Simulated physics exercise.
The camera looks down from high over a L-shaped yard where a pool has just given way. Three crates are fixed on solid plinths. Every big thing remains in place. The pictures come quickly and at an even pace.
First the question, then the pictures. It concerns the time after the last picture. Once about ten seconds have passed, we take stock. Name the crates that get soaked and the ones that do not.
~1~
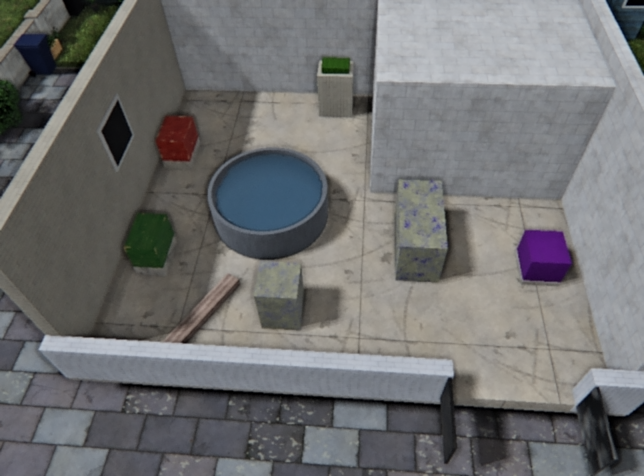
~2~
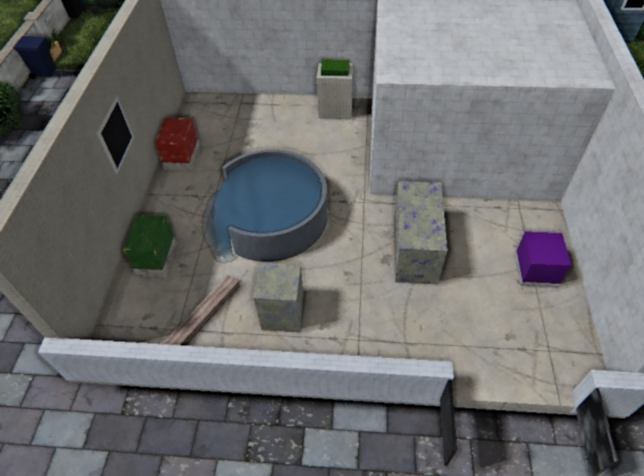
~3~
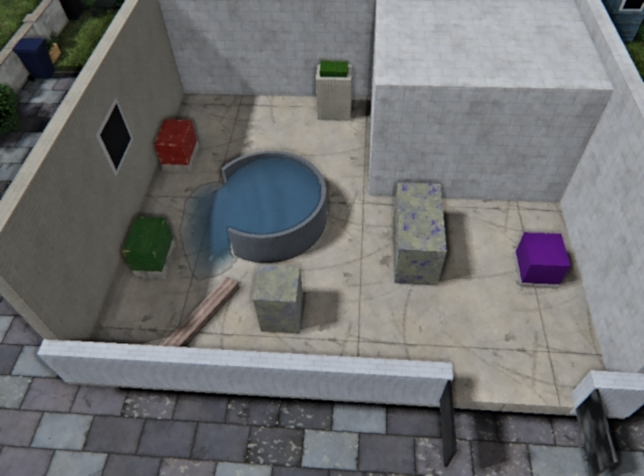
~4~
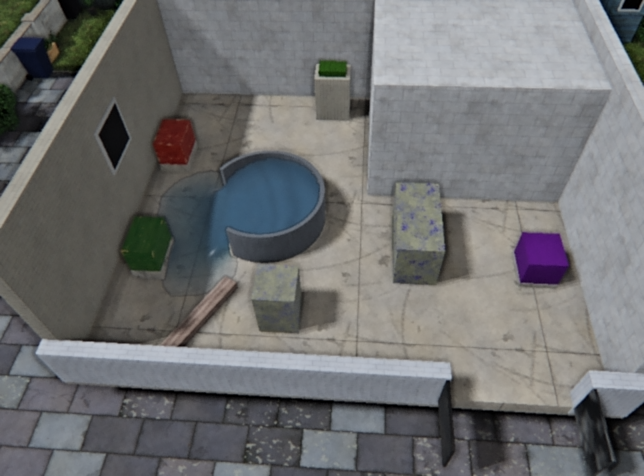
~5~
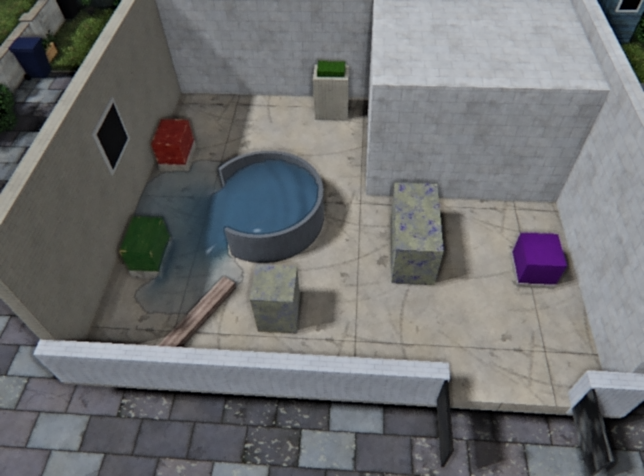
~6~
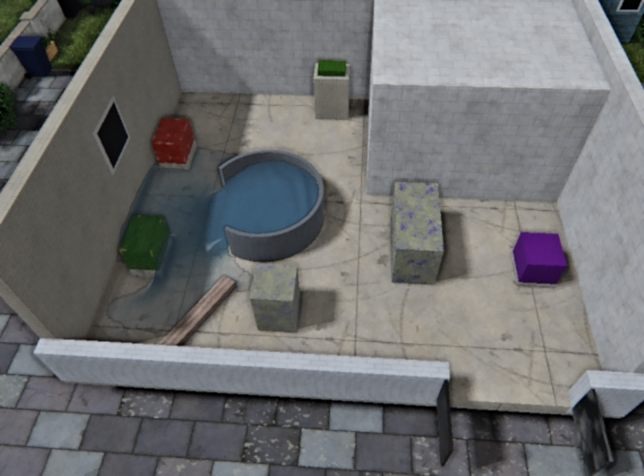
At the end, red crate: Not safe, green crate: Not safe, purple crate: Safe.
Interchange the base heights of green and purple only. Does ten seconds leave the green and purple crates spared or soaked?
I'd say the green crate gets swamped and the purple crate is unharmed.
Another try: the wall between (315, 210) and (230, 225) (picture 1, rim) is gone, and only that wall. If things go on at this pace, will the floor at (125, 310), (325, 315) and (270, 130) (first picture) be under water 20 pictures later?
Order as asked: Swamped, swamped, untouched.
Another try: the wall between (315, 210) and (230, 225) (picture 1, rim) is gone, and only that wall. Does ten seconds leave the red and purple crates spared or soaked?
The red crate is untouched; the purple crate is reached.
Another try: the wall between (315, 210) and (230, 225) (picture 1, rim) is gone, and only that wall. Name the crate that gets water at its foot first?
The green-painted one.
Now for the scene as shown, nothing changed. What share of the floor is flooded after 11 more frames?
I make it 25 per cent.
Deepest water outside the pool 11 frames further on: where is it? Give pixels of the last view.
Near (89, 331).
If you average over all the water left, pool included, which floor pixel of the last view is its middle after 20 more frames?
(199, 232).
A moment on, water covers 20 % of the floor; the red crate water round its plinth, the green crate water round its plinth, the purple crate not reached.
Next, water covers 25 % of the floor; the red crate water round its plinth, the green crate water round its plinth, the purple crate not reached.
Then, water covers 45 % of the floor; the red crate water round its plinth, the green crate water round its plinth, the purple crate not reached.
Later, water covers 70 % of the floor; the red crate water round its plinth, the green crate water round its plinth, the purple crate not reached.
In the end, water covers 90 % of the floor; the red crate was topped, the green crate was topped, the purple crate stayed above the water.
